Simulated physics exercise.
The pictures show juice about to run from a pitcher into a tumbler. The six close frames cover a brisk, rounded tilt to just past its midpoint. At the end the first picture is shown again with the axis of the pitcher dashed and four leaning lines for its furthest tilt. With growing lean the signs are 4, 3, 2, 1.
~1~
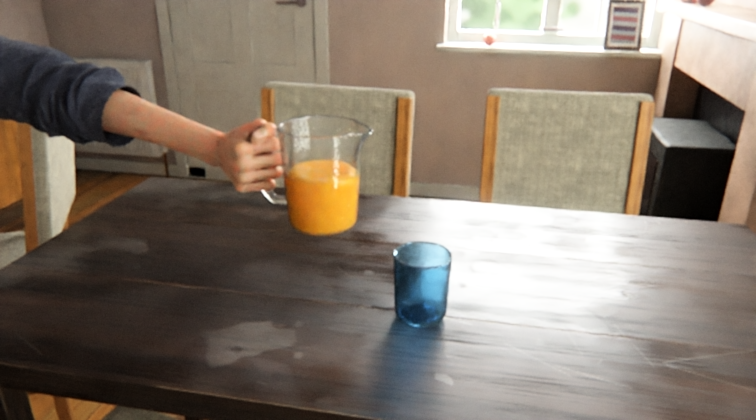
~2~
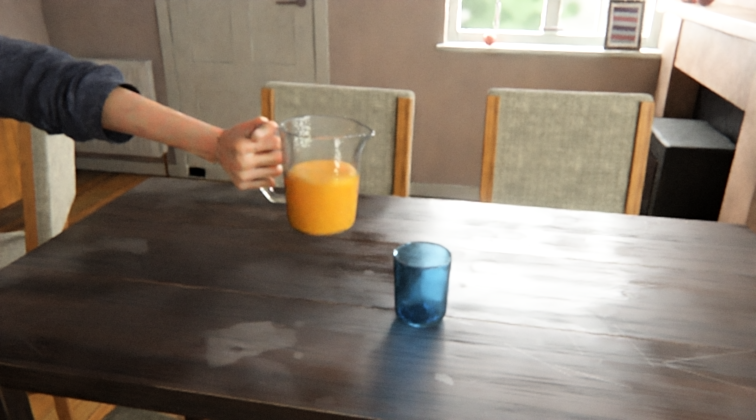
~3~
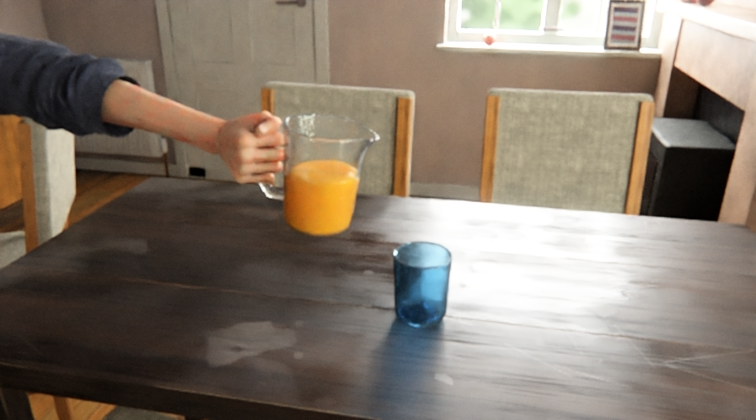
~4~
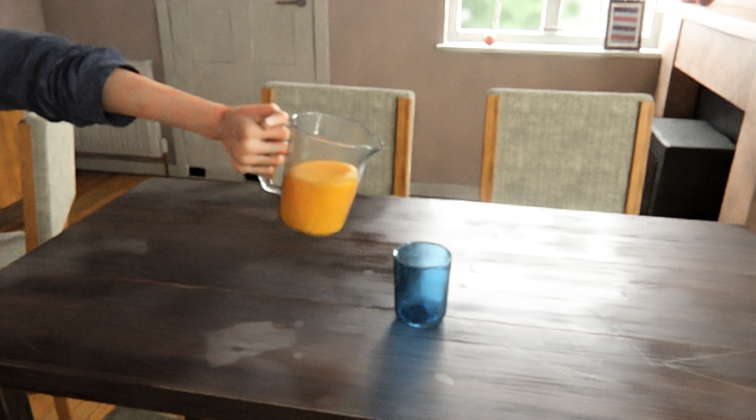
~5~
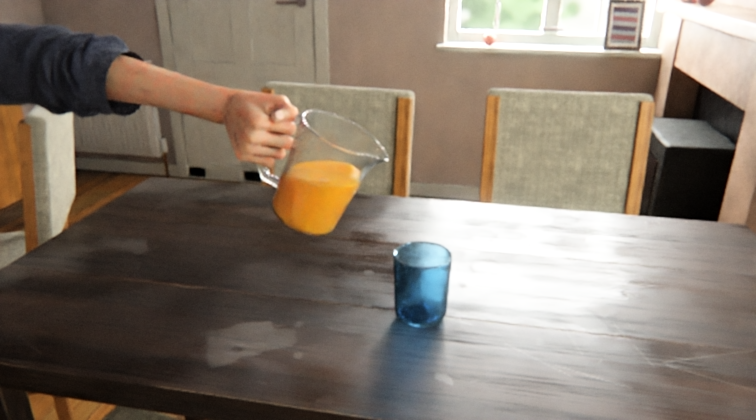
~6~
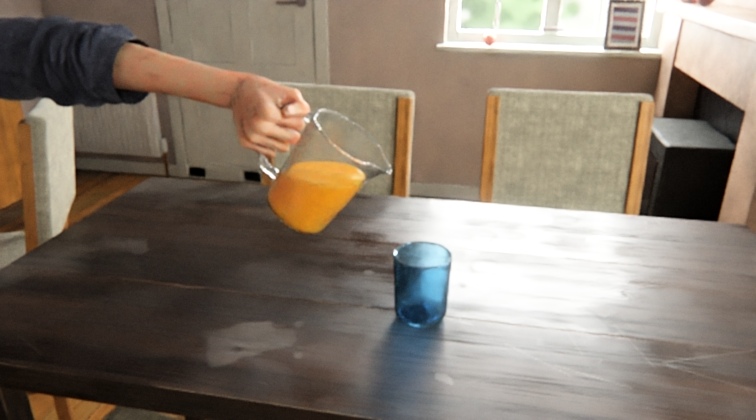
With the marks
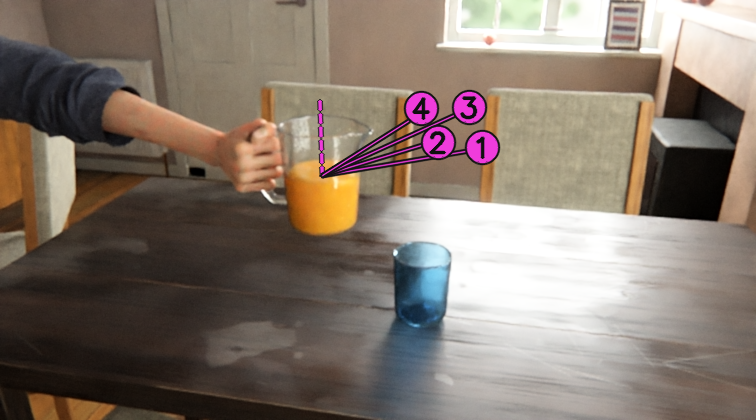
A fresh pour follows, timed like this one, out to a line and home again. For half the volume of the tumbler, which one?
Choose 2.
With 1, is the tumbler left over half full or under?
Over half.
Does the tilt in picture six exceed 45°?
No, it does not.
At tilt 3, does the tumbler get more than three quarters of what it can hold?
No, it does not.
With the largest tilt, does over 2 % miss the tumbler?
No.
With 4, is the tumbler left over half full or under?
Under.
On the marked copy, 1 at (466, 151); 2 at (421, 145); 3 at (454, 115); 4 at (409, 121).
For tilt 1, the tumbler ends with about 75 % of what it can hold.
For tilt 2, the tumbler ends with about 51 % of what it can hold.
For tilt 3, the tumbler ends with about 27 % of what it can hold.
For tilt 4, the tumbler ends with about 11 % of what it can hold.
